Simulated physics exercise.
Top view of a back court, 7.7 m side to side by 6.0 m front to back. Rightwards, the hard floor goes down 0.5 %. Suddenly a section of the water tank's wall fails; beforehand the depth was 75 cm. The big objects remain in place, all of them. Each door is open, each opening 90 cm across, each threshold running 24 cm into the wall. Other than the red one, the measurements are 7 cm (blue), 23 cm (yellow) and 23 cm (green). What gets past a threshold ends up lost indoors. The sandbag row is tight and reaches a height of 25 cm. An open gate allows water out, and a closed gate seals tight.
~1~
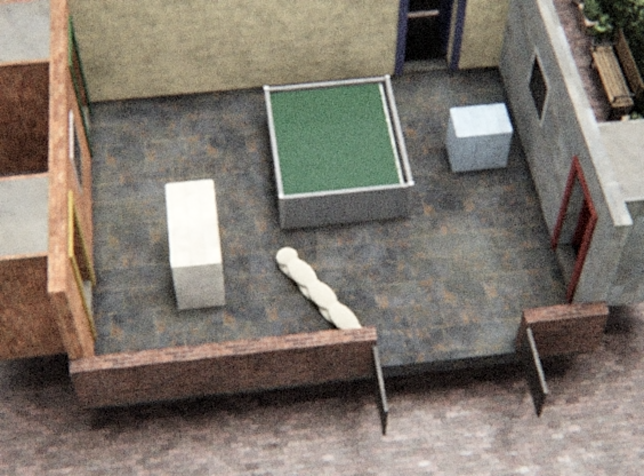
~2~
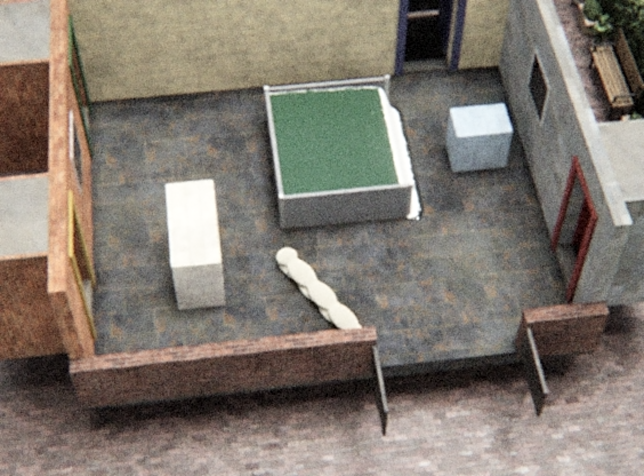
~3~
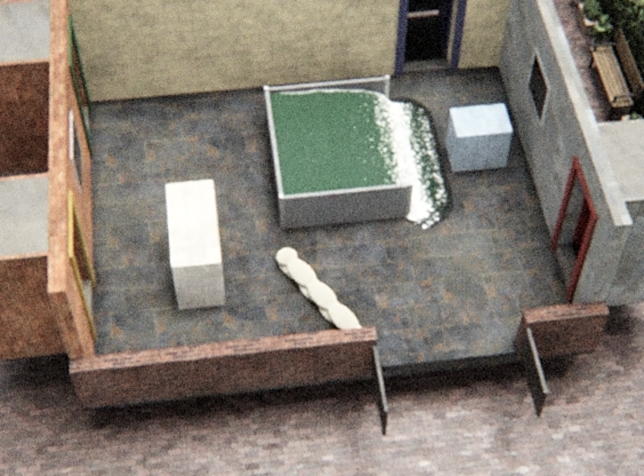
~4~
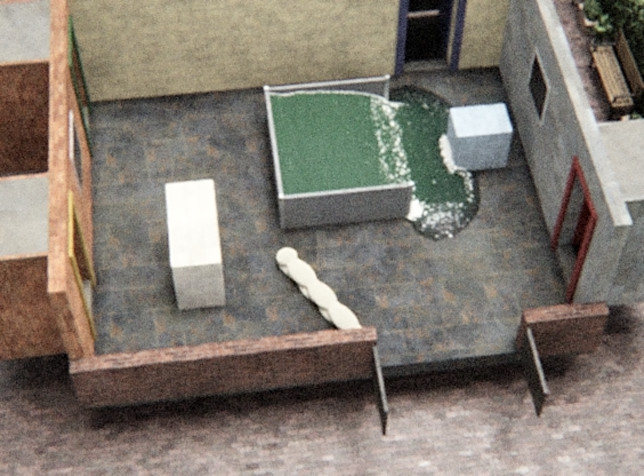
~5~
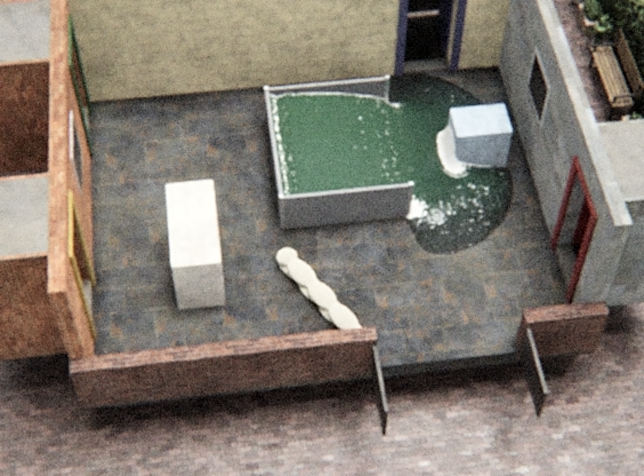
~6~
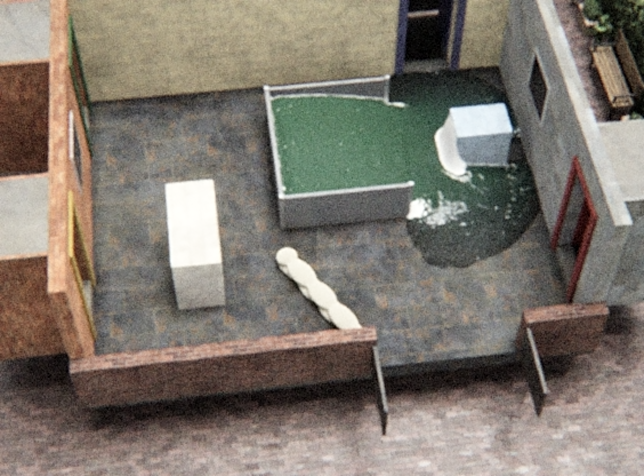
A walled back court with a dark tiled floor is seen from high above by a still camera. A grey-sided tank of green water stands toward the back, with a pale blue block to its right, a white block and a twisted cream column nearer the front, and a red door at right. The tank's right side gives way, and foaming water pours out, spreads around the blue block and widens across the right-hand floor.
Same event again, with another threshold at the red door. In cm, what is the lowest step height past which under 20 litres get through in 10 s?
Close to 21 cm is just enough.
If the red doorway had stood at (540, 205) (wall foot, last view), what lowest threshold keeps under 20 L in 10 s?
Minimum: About 33 cm.
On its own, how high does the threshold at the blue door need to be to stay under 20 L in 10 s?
The blue one would have to be about 32 cm high.
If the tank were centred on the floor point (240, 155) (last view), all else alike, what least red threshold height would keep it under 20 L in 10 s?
About 23 cm.
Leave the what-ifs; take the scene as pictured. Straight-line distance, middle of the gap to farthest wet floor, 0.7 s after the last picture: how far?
Close to 3.8 metres, I'd say.
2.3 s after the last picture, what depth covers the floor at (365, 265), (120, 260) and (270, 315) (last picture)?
The depths come to about 0, 0 and 0 cm.
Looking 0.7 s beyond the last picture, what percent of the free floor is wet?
Near 25 per cent is wet.
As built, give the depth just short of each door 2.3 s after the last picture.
At the blue door the depth is 29 cm, at yellow 0 cm, at green 0 cm and at red 19 cm.
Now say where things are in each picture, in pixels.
In the first frame, the water tank at (336, 138) is whole and still, 75 cm deep; the red door at (572, 237) is dry.
In the second frame, the front is at (419, 209), 0.2 m from the gap at (395, 152); 0.4 m2 of floor is wet, 75 cm left at the back.
In the third frame, water pours out at (395, 153) and has run 0.8 m, to (440, 166); about 13 cm deep outside, 75 cm at the back.
In the fourth frame, the gap is at (395, 154), the front 1.3 m out at (476, 198); the back of the water tank holds 73 cm.
In the fifth frame, the gap is at (395, 154), the front 1.9 m out at (509, 189); the back of the water tank holds 65 cm.
In the sixth frame, the gap is at (395, 154), the front 2.3 m out at (539, 200); the back of the water tank holds 64 cm; 1.1 m in a straight line remain to the red door at (572, 237).
Then, 0.7 s after the last picture water covers 25 % of the floor, deepest (68 cm) near (493, 68); 14 cm at the red door, 0 litres in over its 20 cm threshold.
Then, 2.3 s after the last picture water covers 35 % of the floor, deepest (41 cm) near (561, 333); 19 cm at the red door, 6 litres in over its 20 cm threshold.
Then, 9.3 s after the last picture water covers 90 % of the floor, deepest (18 cm) near (493, 68); 10 cm at the red door, 23 litres in over its 20 cm threshold.
At the red door as built, the water peaked near 24 cm, 3.5 s after the last picture.
With a threshold of 17 cm, 46 litres would have come in within the 10 s; with 23 cm, 10 litres. So under 20 litres takes about 21 cm.
